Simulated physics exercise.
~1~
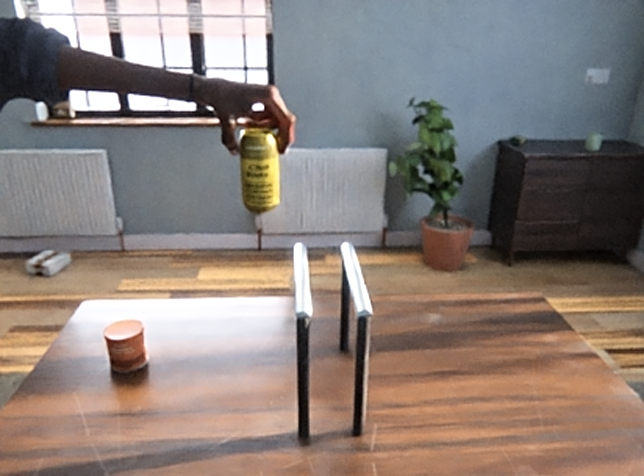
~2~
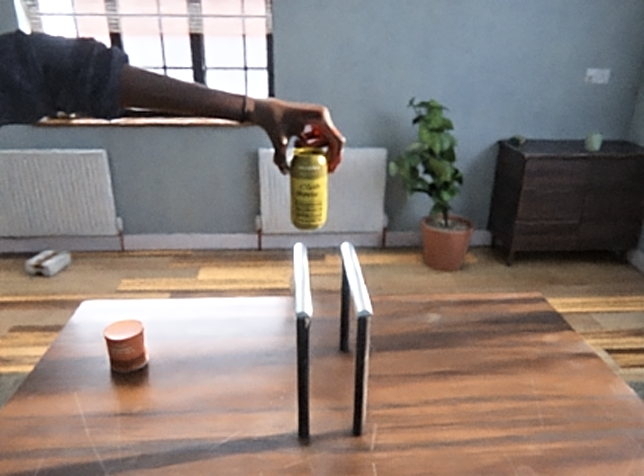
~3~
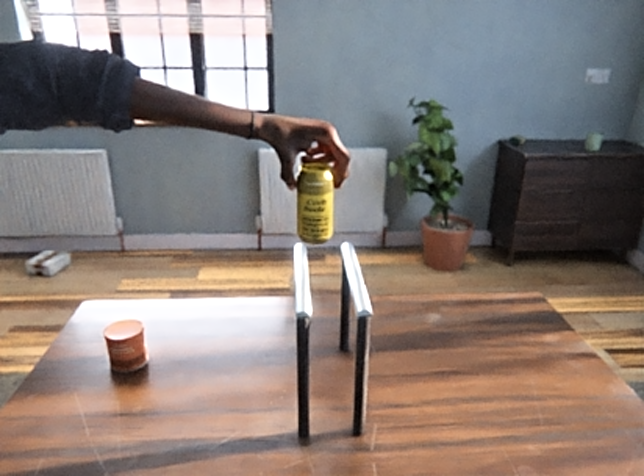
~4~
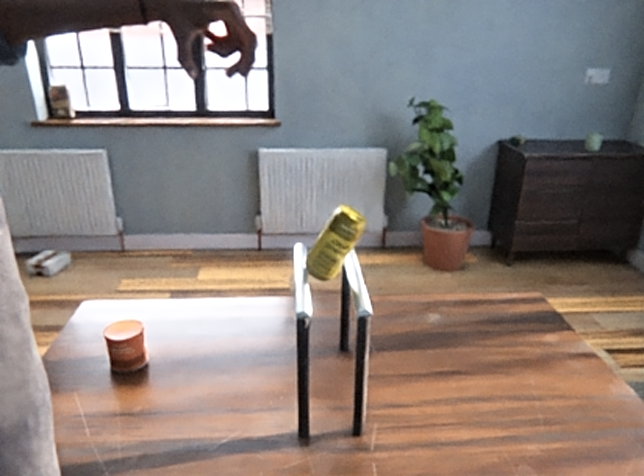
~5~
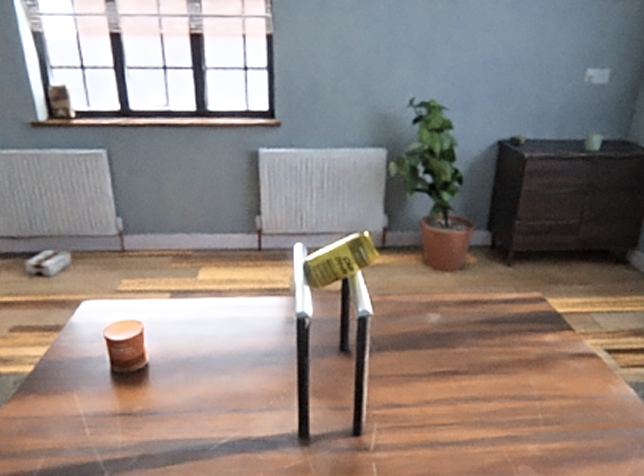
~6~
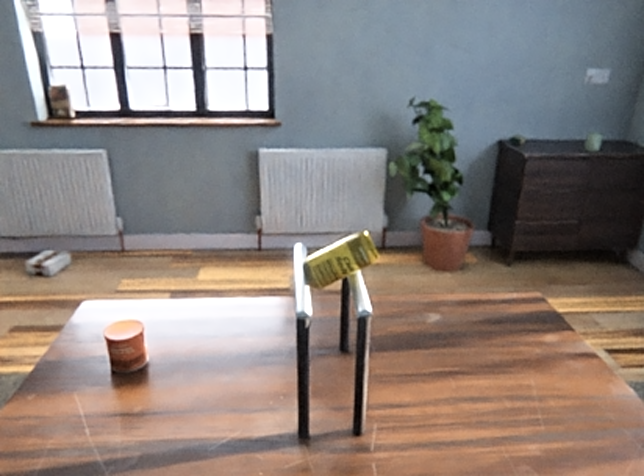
Yellow can held by a hand moves right, drops onto two upright ledges, tips over and lodges across the gap between them.
